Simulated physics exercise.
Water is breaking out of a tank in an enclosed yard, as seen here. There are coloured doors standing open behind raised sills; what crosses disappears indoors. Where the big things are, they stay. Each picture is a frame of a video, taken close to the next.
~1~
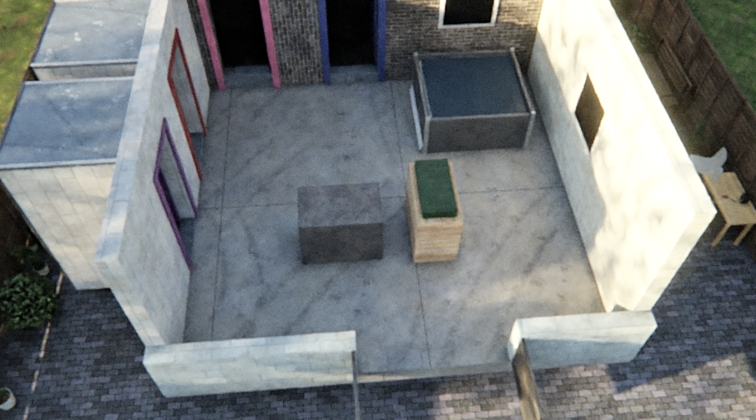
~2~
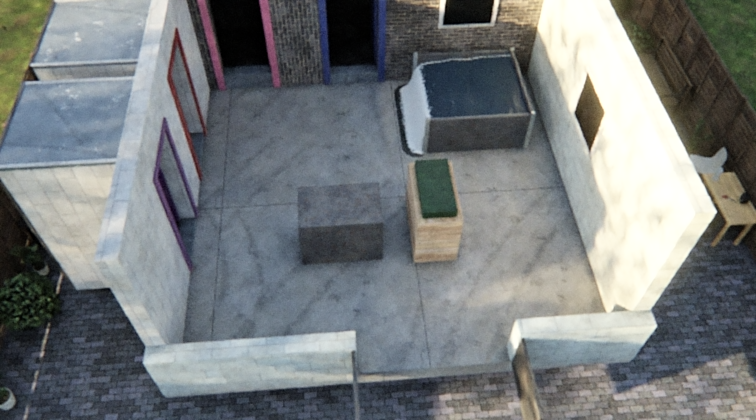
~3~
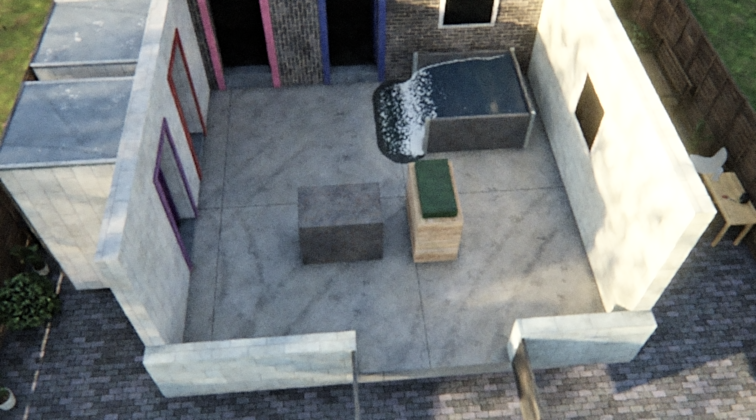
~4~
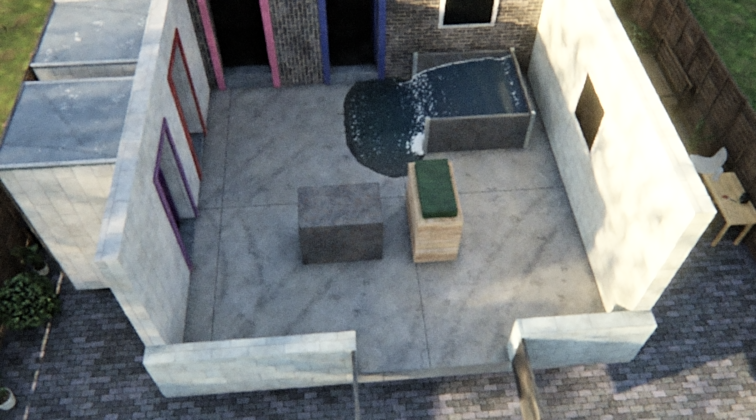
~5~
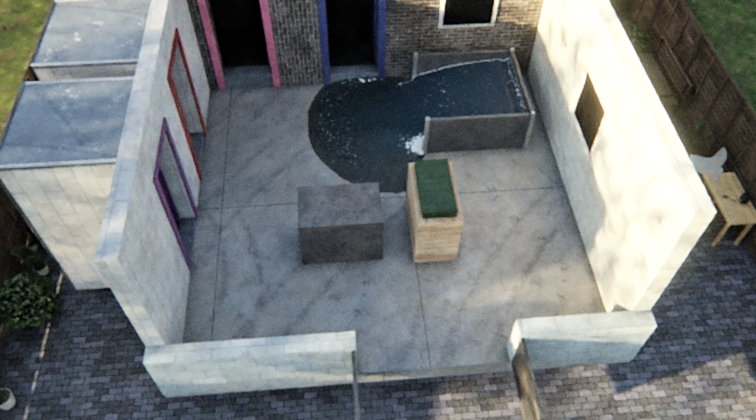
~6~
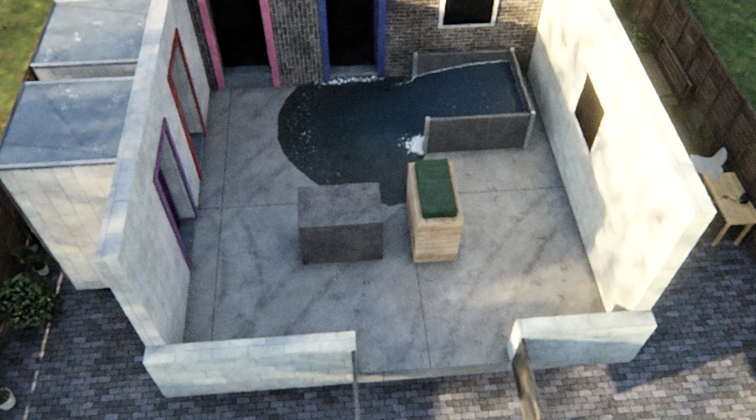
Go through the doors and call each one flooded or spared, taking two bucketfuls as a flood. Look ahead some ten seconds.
Purple door: Flooded, pink door: Spared, red door: Flooded, blue door: Spared.
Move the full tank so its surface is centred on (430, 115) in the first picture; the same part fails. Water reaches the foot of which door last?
The one you want is the one in blue.
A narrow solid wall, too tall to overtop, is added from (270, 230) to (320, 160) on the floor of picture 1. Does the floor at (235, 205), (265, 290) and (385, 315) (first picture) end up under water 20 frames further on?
Taking the points in order, they are inundated, inundated and high and dry.
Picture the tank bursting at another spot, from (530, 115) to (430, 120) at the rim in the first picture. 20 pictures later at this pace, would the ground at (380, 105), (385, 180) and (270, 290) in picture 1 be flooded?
Taking the spots in turn: Untouched, swamped and untouched.
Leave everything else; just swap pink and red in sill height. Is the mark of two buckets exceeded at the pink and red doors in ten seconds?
Put simply, the pink door admits more; the red door admits less.
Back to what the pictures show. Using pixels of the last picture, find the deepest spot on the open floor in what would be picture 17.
That spot is close to (209, 103).
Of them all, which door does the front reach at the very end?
I'd go with the purple-painted one.
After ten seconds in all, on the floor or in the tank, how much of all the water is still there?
Roughly 78 per cent.
A moment on, water covers 40 % of the floor; the purple door not reached, the pink door wet at the sill, nothing in, the red door under two buckets in, the blue door wet at the sill, nothing in.
Next, water covers 45 % of the floor; the purple door under two buckets in, the pink door wet at the sill, nothing in, the red door over two buckets in, the blue door wet at the sill, nothing in.
Then, water covers 50 % of the floor; the purple door over two buckets in, the pink door wet at the sill, nothing in, the red door far over two buckets in, the blue door wet at the sill, nothing in.
Later, water covers 75 % of the floor; the purple door far over two buckets in, the pink door wet at the sill, nothing in, the red door far over two buckets in, the blue door wet at the sill, nothing in.
In the end, water covers 95 % of the floor; the purple door far over two buckets in, the pink door wet at the sill, nothing in, the red door far over two buckets in, the blue door wet at the sill, nothing in.
